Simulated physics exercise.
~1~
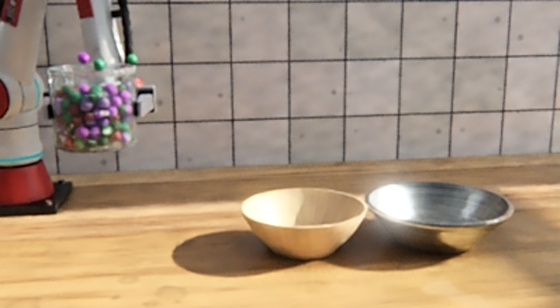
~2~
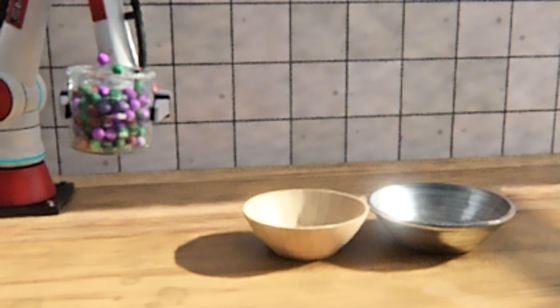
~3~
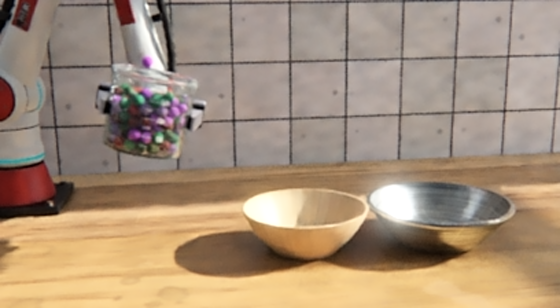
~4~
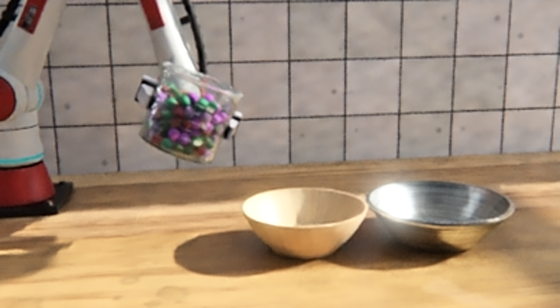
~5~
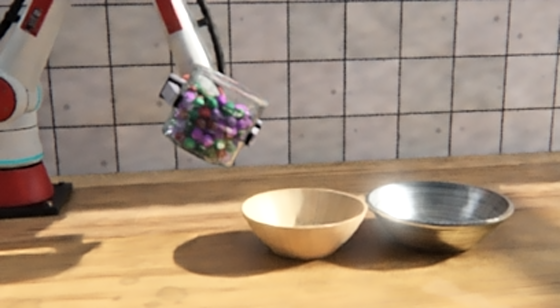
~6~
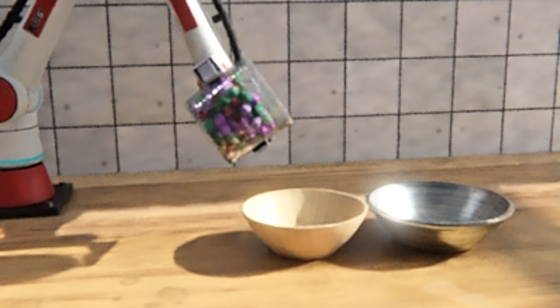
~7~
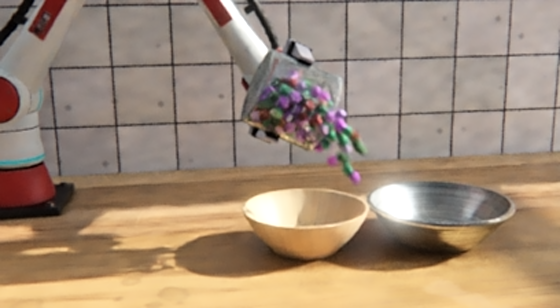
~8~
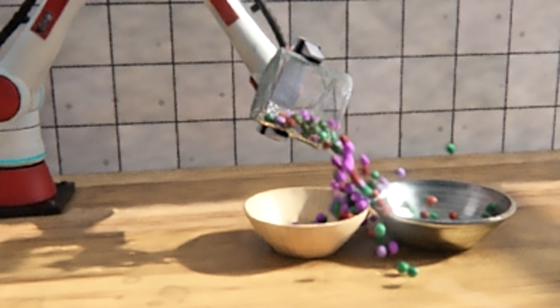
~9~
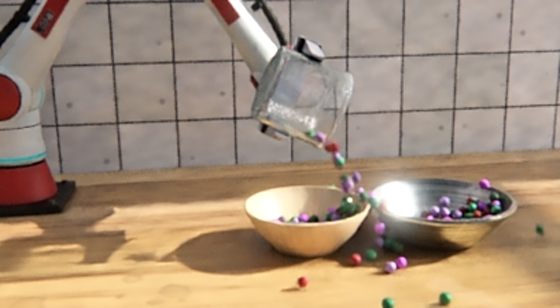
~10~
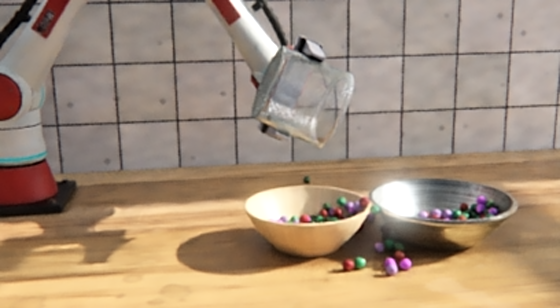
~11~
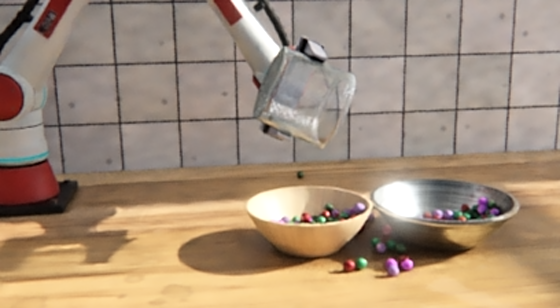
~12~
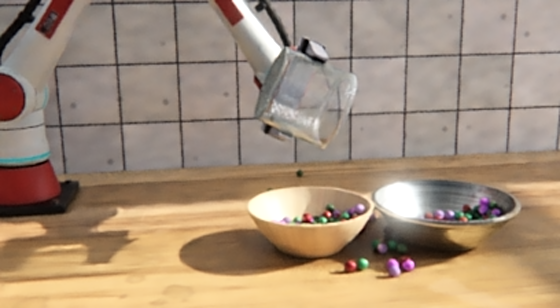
Robot arm carrying a clear cup of colourful balls rightward and tipping them into wooden and metal bowls, some landing on the table.
